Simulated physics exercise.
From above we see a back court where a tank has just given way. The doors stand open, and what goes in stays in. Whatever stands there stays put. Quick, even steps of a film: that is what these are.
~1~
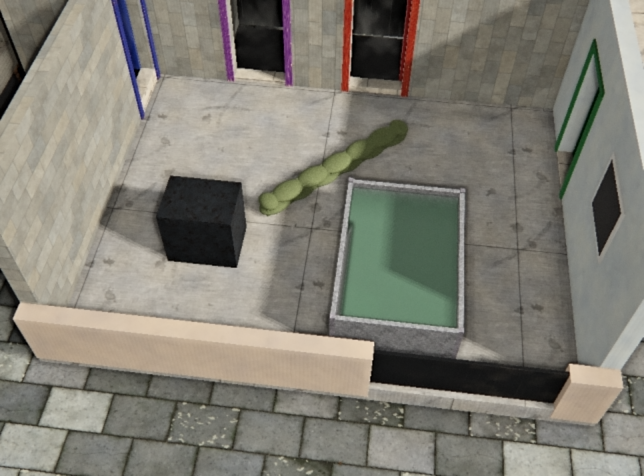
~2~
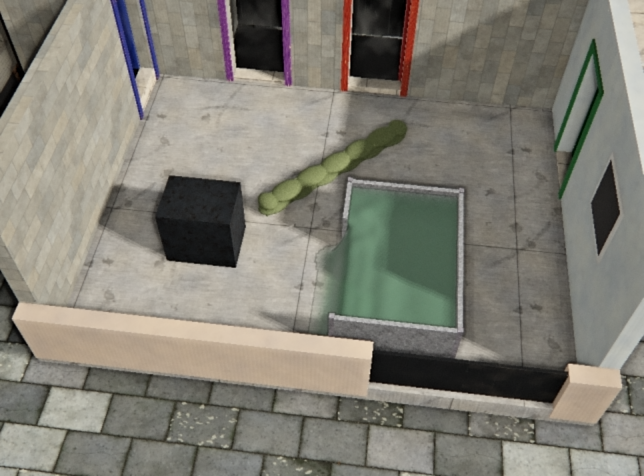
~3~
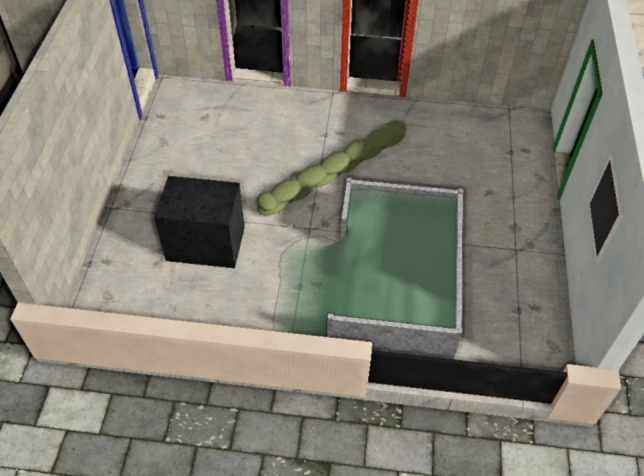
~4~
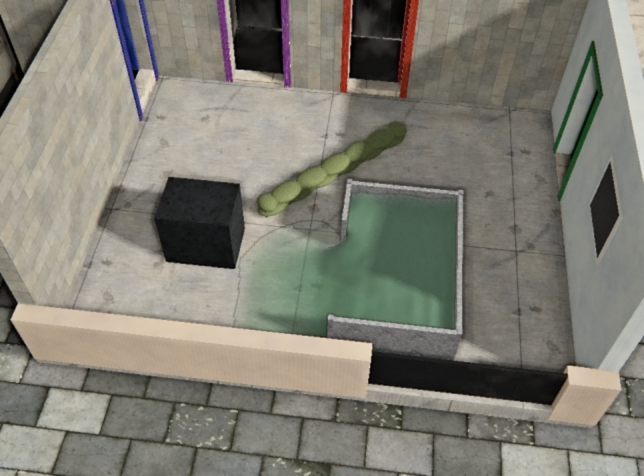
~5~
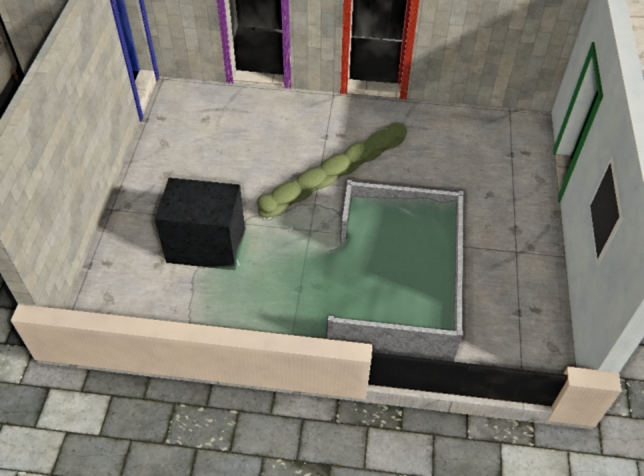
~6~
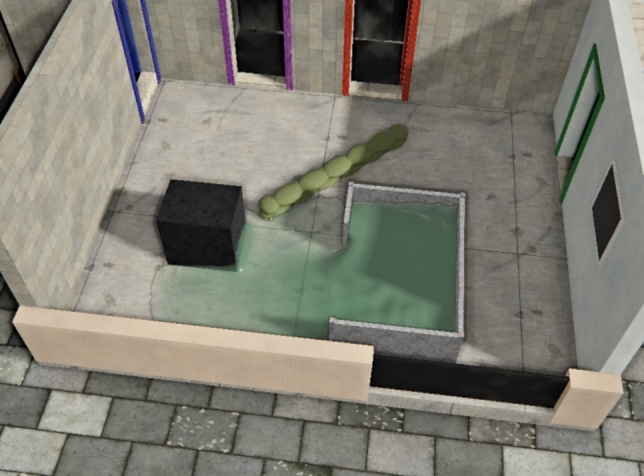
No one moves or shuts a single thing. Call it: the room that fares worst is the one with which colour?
It is the purple one.
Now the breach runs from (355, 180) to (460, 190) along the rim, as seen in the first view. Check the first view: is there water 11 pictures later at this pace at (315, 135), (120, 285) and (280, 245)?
In the order given: Waterlogged, bare, waterlogged.
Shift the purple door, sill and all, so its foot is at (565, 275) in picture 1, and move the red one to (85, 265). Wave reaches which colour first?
I'd pick the door marked red.
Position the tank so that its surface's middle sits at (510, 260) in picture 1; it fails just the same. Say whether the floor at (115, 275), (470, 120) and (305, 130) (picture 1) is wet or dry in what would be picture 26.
In the order given: Wetted, not reached and not reached.
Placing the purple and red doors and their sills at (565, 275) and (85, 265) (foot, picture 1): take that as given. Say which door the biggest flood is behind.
The red one, I'd say.
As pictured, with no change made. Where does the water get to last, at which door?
That'd be the door marked green, I reckon.
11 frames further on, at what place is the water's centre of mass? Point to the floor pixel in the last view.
(257, 288).
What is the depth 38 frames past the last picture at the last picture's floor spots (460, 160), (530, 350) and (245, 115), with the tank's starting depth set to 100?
Going in order, roughly 4, 2 and 20 %.
A moment on, water covers 25 % of the floor; blue door not reached, purple door not reached, green door not reached, red door not reached.
Next, water covers 40 % of the floor; blue door not reached, purple door not reached, green door not reached, red door not reached.
Then, water covers 55 % of the floor; blue door wet at the sill, nothing in, purple door wet at the sill, nothing in, green door not reached, red door not reached.
Later, water covers 75 % of the floor; blue door wet at the sill, nothing in, purple door a lot in, green door wet at the sill, nothing in, red door wet at the sill, nothing in.
In the end, water covers 95 % of the floor; blue door a trickle in, purple door a lot in, green door some in, red door a trickle in; the purple door has let in the most.
